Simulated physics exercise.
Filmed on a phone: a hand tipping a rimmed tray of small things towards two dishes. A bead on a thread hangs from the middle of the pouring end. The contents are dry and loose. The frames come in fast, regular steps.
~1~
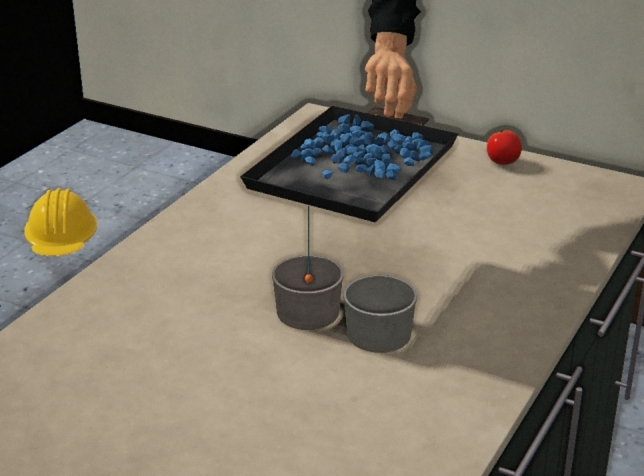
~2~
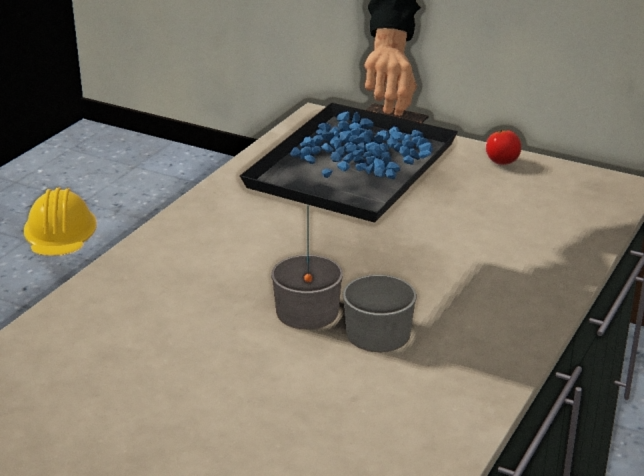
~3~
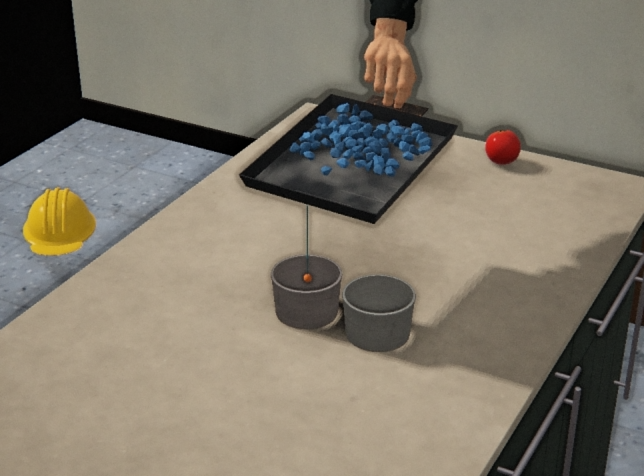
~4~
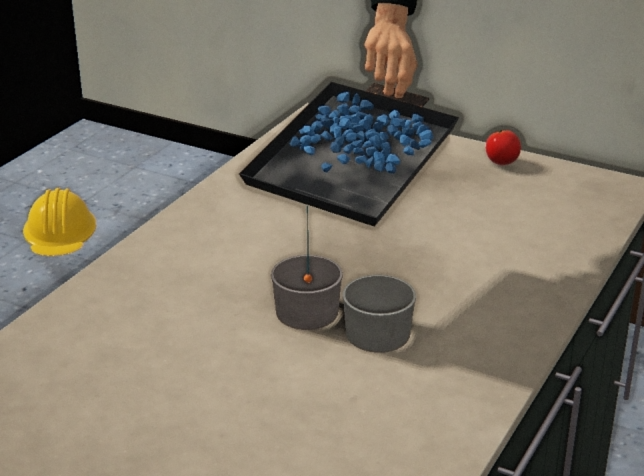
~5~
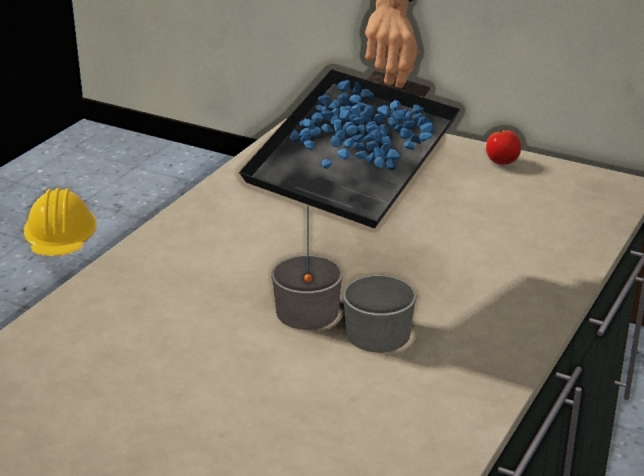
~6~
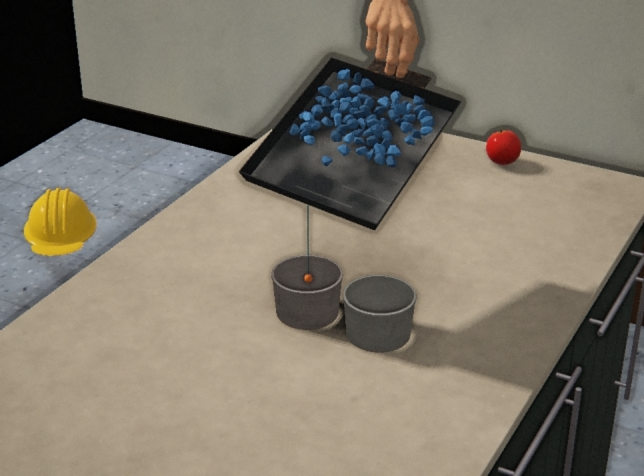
A hand raising the back of a black tray of blue stones, tilting it gradually above two grey dishes on a table.
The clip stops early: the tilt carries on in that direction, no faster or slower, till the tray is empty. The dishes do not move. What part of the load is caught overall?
In the dishes lies less than half of it.
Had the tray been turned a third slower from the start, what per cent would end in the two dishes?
About 20 per cent.
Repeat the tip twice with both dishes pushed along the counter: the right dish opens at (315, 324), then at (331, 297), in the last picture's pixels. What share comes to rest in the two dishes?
Roughly 30 per cent, and 10 per cent.
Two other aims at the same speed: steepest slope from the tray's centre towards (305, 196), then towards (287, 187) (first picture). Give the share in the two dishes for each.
Roughly 0 per cent, and 0 per cent.
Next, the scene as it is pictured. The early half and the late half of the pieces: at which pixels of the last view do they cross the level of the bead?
At about (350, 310), then at (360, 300).
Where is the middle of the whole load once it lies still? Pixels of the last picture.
Close to (348, 371).
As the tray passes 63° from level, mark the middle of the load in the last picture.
At about (354, 208).
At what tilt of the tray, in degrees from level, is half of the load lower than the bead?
Near 75 degrees.
Soon, tray tipped steeply; most on the tray; a small part in the air.
A while on, tray tipped past a quarter turn; about a quarter on the tray; a small part in the right dish; about two thirds outside both; a small part in the air.
Towards the end, tray tipped past a quarter turn; about a quarter in the right dish; most outside both.
Finally, tray tipped past a quarter turn; about a quarter in the right dish; none in the left dish; most outside both.
